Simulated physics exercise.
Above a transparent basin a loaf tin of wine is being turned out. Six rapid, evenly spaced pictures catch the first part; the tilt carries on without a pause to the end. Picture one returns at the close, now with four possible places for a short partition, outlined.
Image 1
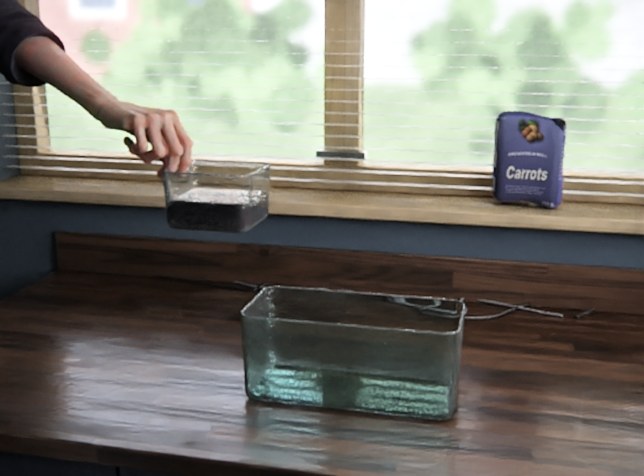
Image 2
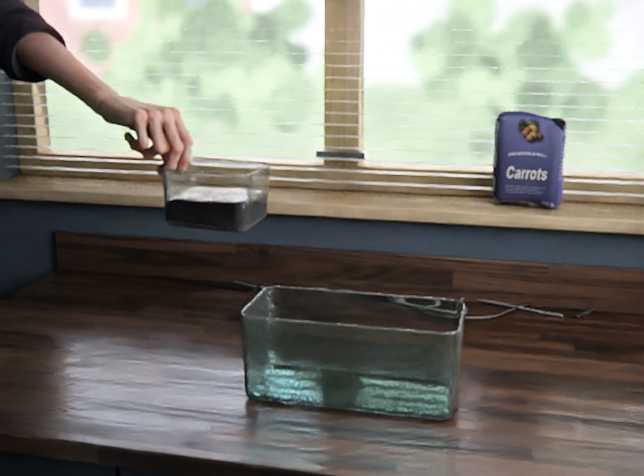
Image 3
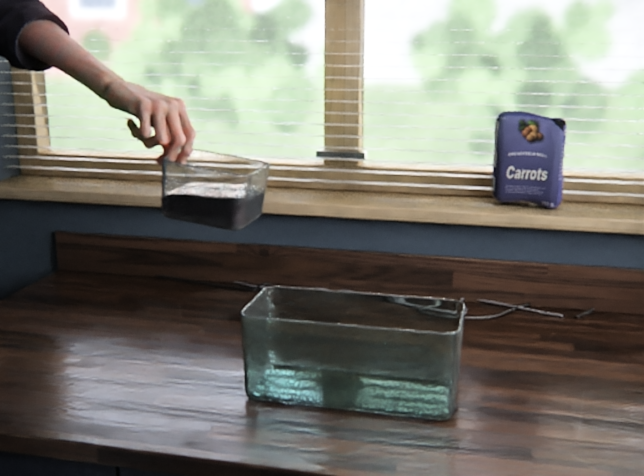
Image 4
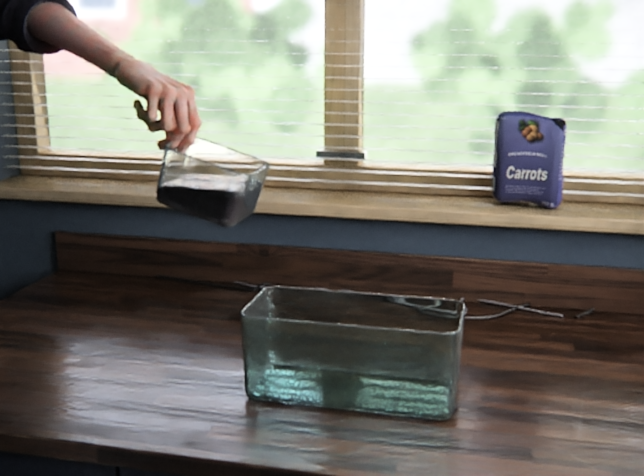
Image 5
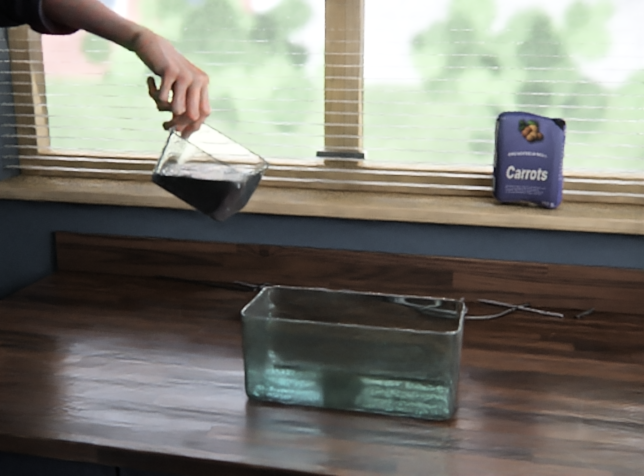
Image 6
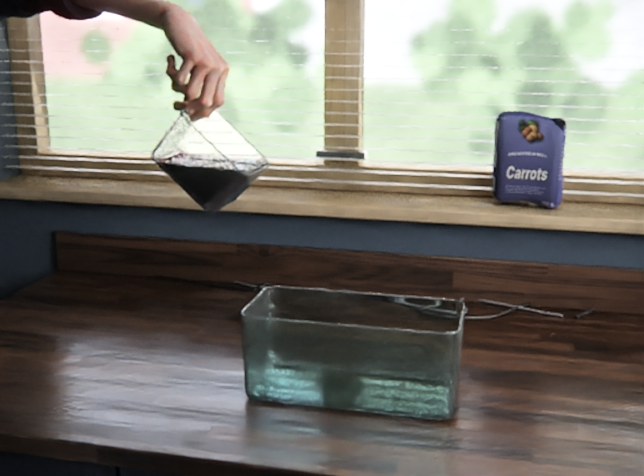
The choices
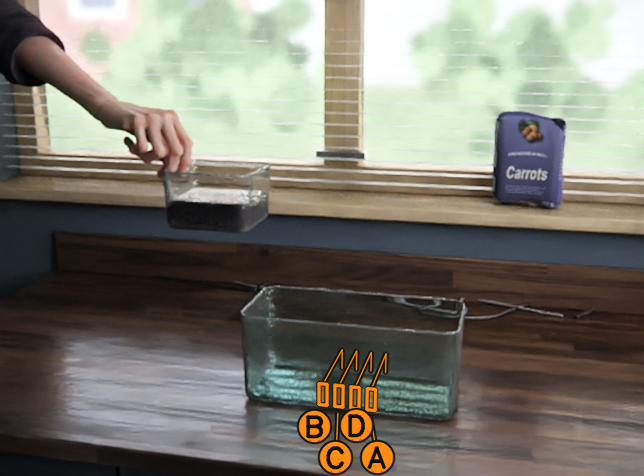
In the video, a hand holds a small clear container of dark liquid above a larger transparent basin on a wooden counter, keeping it nearly level at first, then tilting it steadily steeper to the right.
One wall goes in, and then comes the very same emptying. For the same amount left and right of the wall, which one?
It is B.
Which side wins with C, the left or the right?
The left side.
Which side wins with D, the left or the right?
The left one.
In orange, A at (370, 416); B at (322, 411); C at (337, 412); D at (354, 414).
With A, about 82 % ends left of the wall and 16 % right of it.
With B, about 49 % ends left of the wall and 49 % right of it.
With C, about 88 % ends left of the wall and 9 % right of it; 3 % is lost outside.
With D, about 87 % ends left of the wall and 11 % right of it.
